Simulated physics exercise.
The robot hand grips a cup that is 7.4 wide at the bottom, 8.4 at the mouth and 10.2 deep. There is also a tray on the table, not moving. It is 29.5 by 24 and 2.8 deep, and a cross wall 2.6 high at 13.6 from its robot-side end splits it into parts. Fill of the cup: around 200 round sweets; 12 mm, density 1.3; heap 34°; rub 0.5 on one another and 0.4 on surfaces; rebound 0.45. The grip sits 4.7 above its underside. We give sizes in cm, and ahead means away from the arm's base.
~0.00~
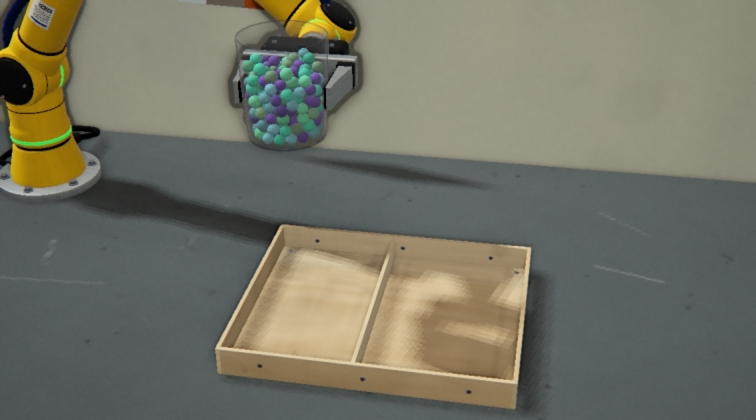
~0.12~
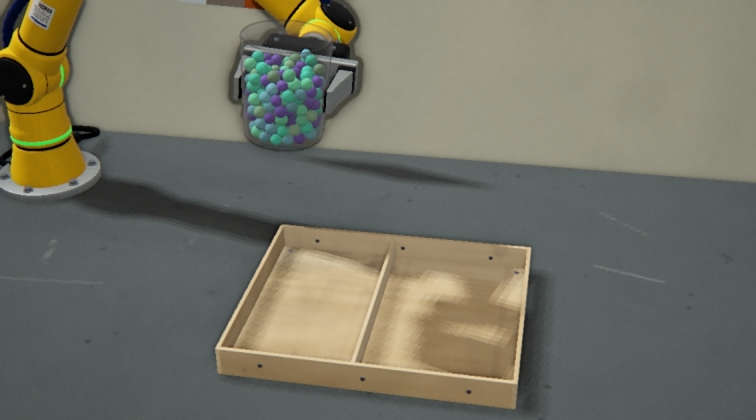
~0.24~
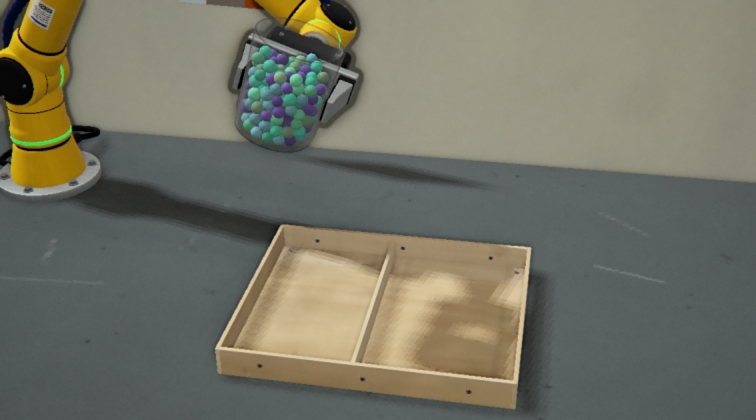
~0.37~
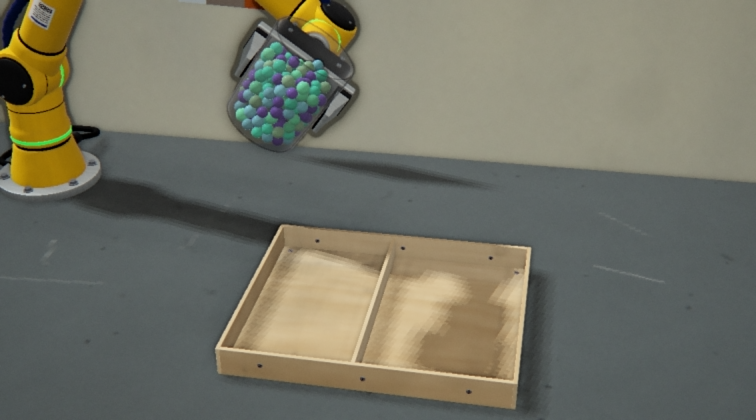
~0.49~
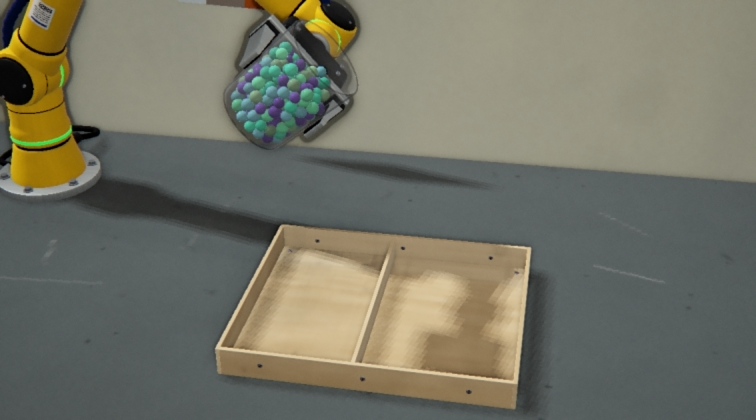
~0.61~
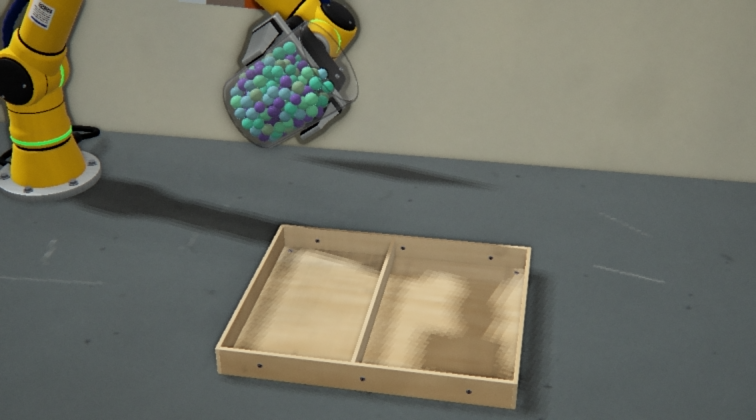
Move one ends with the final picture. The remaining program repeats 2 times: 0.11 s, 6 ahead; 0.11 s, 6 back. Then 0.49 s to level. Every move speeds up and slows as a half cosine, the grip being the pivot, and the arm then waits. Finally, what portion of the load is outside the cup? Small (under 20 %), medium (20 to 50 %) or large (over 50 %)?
Medium.
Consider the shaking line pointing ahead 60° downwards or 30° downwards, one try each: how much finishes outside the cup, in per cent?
You'd get about 5 per cent with the first setting and about 15 per cent with the second.
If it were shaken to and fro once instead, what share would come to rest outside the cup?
Result: Approximately 20 per cent.
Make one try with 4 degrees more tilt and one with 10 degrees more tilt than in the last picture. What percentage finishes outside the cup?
Roughly 40 per cent on the first try and 50 per cent on the second.
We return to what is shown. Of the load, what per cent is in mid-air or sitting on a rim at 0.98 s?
About 14 per cent.
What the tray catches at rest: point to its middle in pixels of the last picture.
(460, 321).
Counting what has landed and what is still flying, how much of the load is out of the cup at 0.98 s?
Roughly 20 percent is out.
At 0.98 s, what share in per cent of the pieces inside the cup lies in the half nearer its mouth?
Around 55 per cent of it.
After 0.98 s, tilted 54° forward, highest piece 30 above the table; 159 in the cup, 10 in the far-side part, 1 in the robot-side part, 1 on the table or floor, 29 in flight or on a rim.
After 1.35 s, tilted 17° forward, highest piece 31 above the table; 130 in the cup, 47 in the far-side part, 10 in the robot-side part, 8 on the table or floor, 5 in flight or on a rim.
After 1.74 s, level, highest piece 30 above the table; 130 in the cup, 49 in the far-side part, 12 on the table or floor, 9 in the robot-side part.
After 2.79 s, level, highest piece 30 above the table; 130 in the cup, 49 in the far-side part, 12 on the table or floor, 9 in the robot-side part.
In the end, 130 in the cup, 49 in the far-side part, 12 on the table or floor, 9 in the robot-side part. That is 35 % outside the cup.
